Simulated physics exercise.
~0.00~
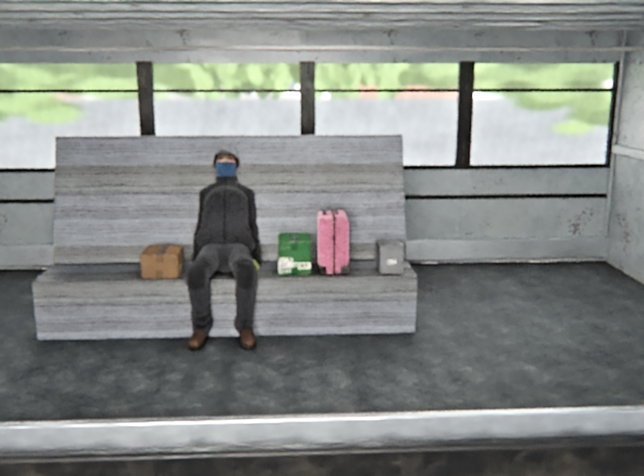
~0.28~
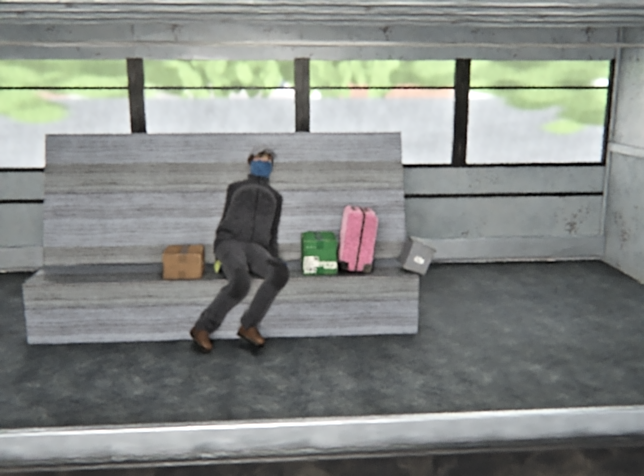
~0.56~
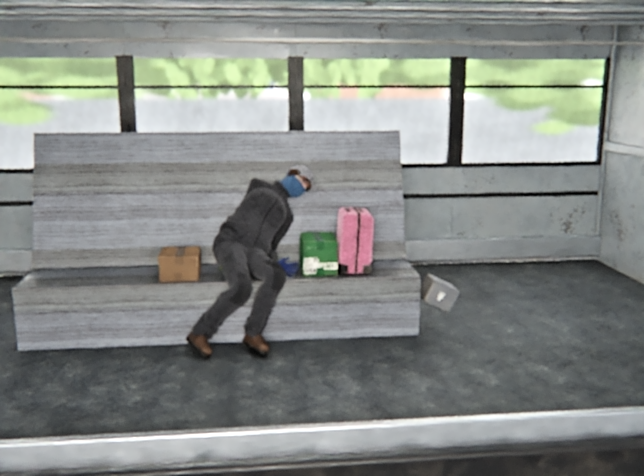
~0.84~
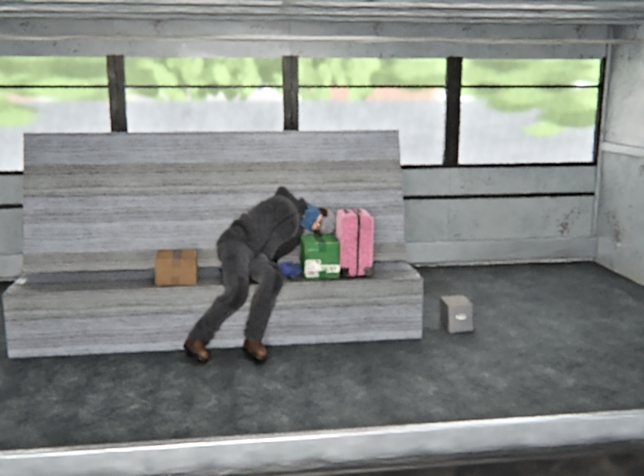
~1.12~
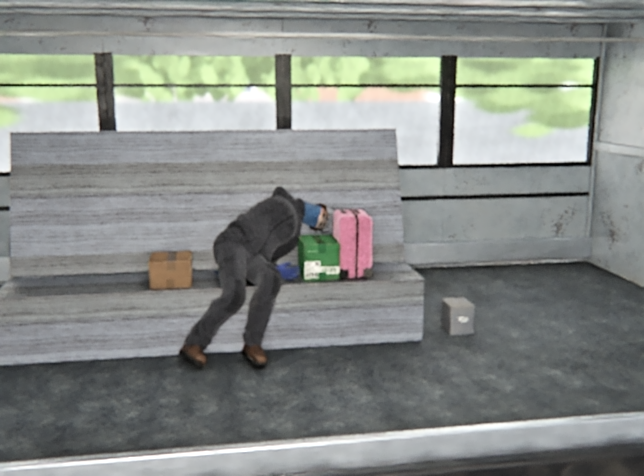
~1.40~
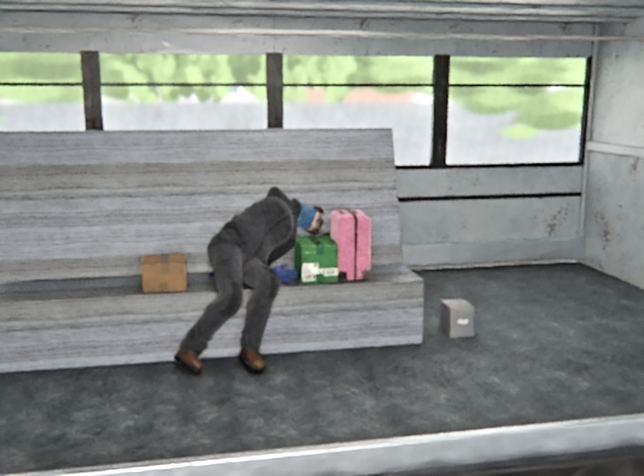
Masked passenger on a grey bench sliding right and slumping over a green holdall beside a pink case as a grey tub tumbles off.
